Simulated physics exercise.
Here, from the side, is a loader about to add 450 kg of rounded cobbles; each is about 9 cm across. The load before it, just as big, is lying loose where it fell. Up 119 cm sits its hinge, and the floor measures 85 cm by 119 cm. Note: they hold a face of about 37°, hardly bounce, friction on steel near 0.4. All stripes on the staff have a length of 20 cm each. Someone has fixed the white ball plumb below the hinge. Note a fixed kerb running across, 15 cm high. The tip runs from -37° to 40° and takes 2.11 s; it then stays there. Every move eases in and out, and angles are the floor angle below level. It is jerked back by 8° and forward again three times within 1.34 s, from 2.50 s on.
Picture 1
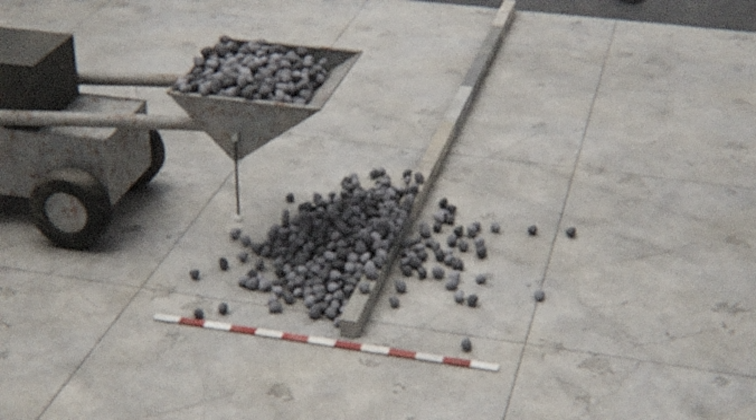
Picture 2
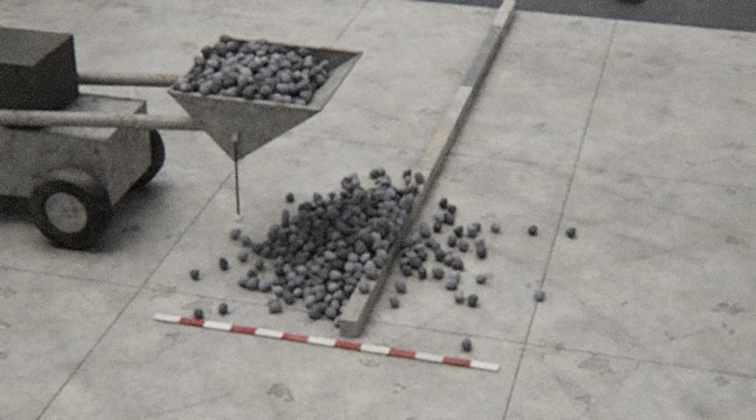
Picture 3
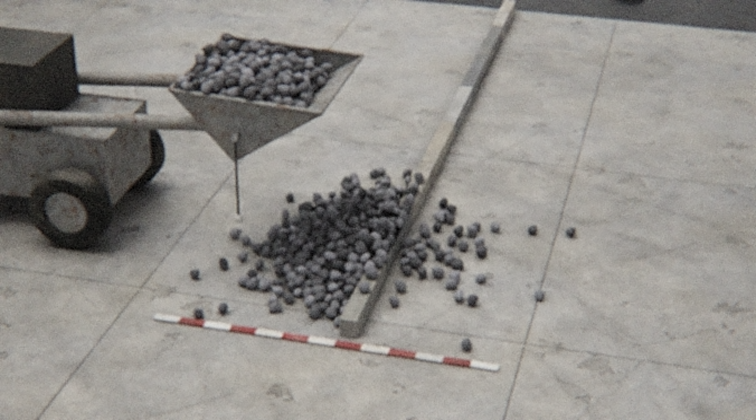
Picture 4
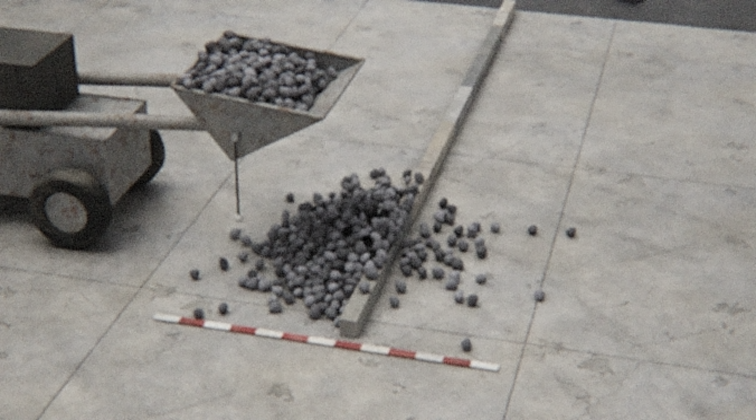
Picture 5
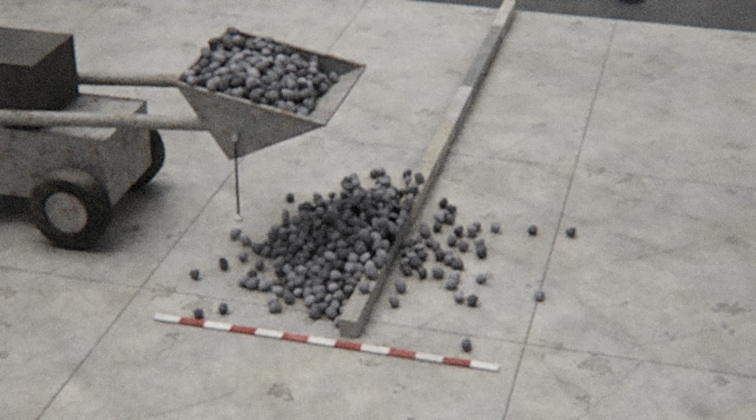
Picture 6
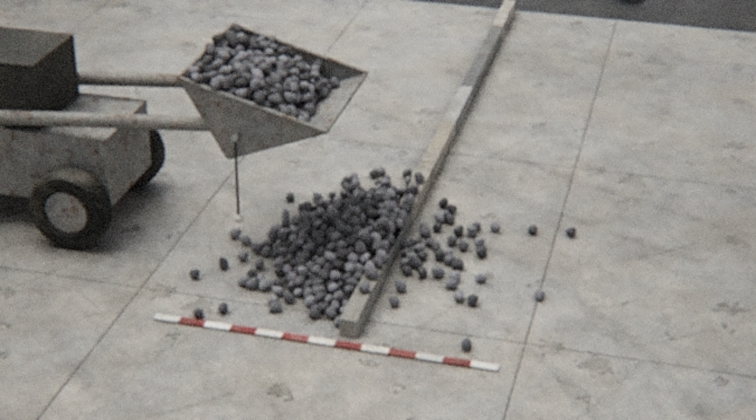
A small grey loader stands at the left of a pale slab floor, seen from above at an angle, its arms holding a bucket heaped with dark rounded stones. Beneath and to the right, a loose pile of similar stones lies against and past a long kerb, behind a red-and-white striped staff. The bucket slowly tilts, its back rising slightly, while the pile and camera stay still.
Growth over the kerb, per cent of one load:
29 percent.
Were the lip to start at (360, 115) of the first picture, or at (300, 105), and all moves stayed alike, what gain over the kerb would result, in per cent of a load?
First place about 80 %, second about 15 %.
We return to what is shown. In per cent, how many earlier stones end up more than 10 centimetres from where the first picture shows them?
15 %.
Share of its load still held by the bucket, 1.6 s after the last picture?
About 15 per cent.
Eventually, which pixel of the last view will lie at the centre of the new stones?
Roughly at (359, 231) in the last picture.
Then, 1.0 s after the last picture the floor is at 28°; in per cent of one load, 88 in the bucket, 103 on this side of the kerb, 9 over the kerb; the foremost stones are at (506, 268).
Then, 1.6 s after the last picture the floor is at 40°; in per cent of one load, 14 in the bucket, 166 on this side of the kerb, 20 over the kerb; the foremost stones are at (506, 268).
Then, 3.7 s after the last picture the floor is at 40°; in per cent of one load, 0 in the bucket, 162 on this side of the kerb, 38 over the kerb; the foremost stones are at (514, 285).
Then, 6.3 s after the last picture the floor is at 40°; in per cent of one load, 0 in the bucket, 162 on this side of the kerb, 38 over the kerb; the foremost stones are at (514, 285). Net gain over the kerb, 29.
